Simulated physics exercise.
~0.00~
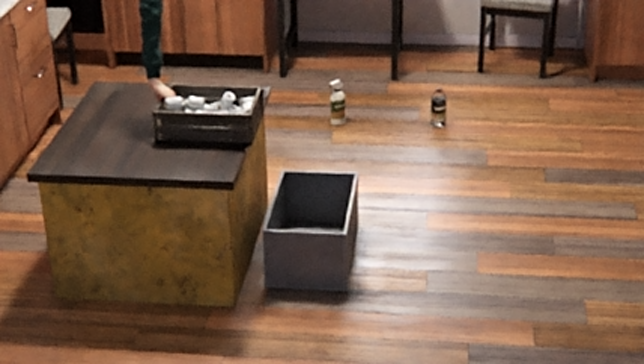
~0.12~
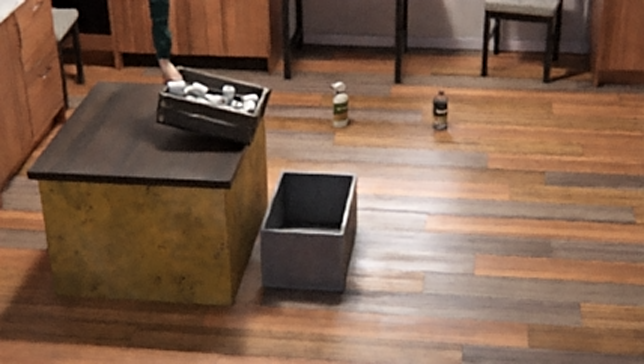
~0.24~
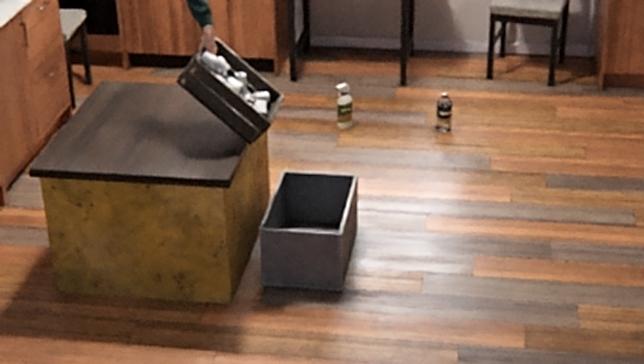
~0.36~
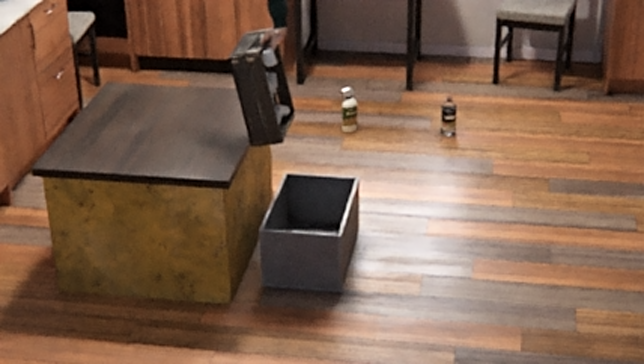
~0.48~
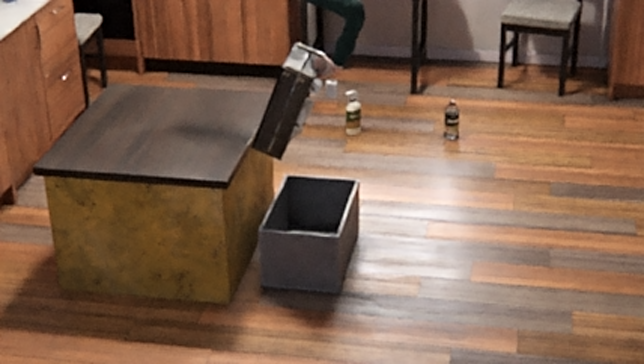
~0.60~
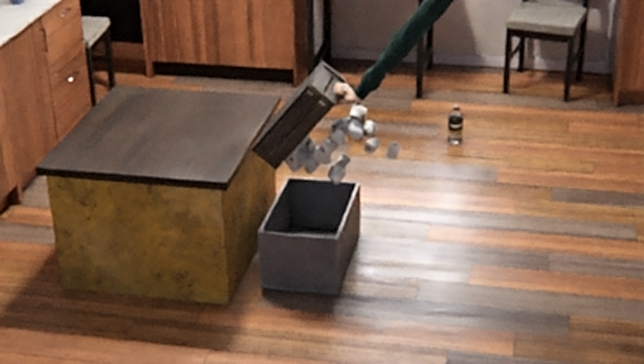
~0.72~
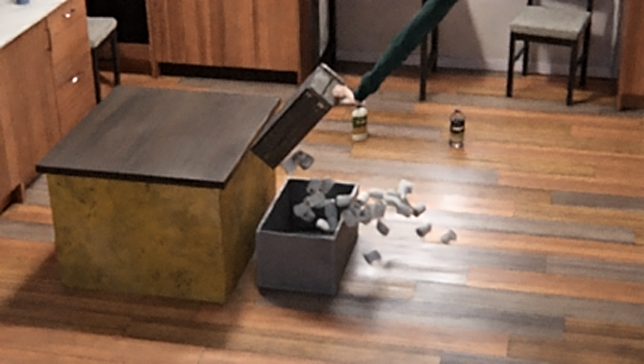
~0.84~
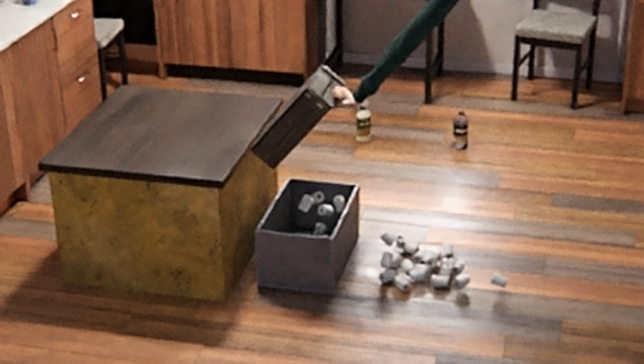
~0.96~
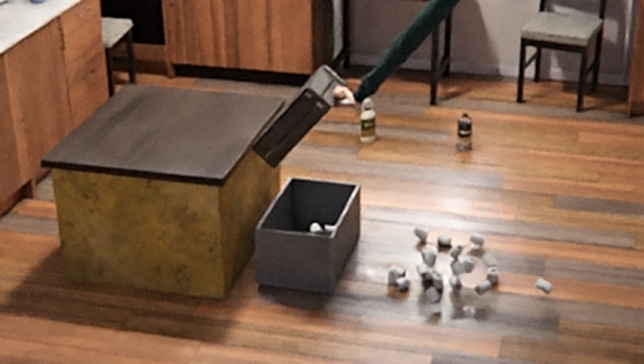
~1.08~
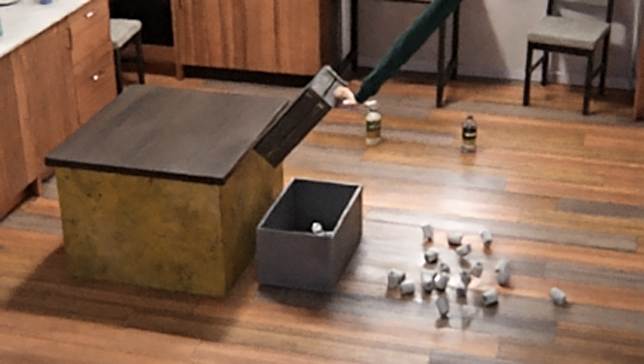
In a wood-floored kitchen, a hand tipped a black tote of small paper rolls off the right edge of a bench, and they tumbled toward a grey tote; some landed inside, but many scattered across the floor to its right.
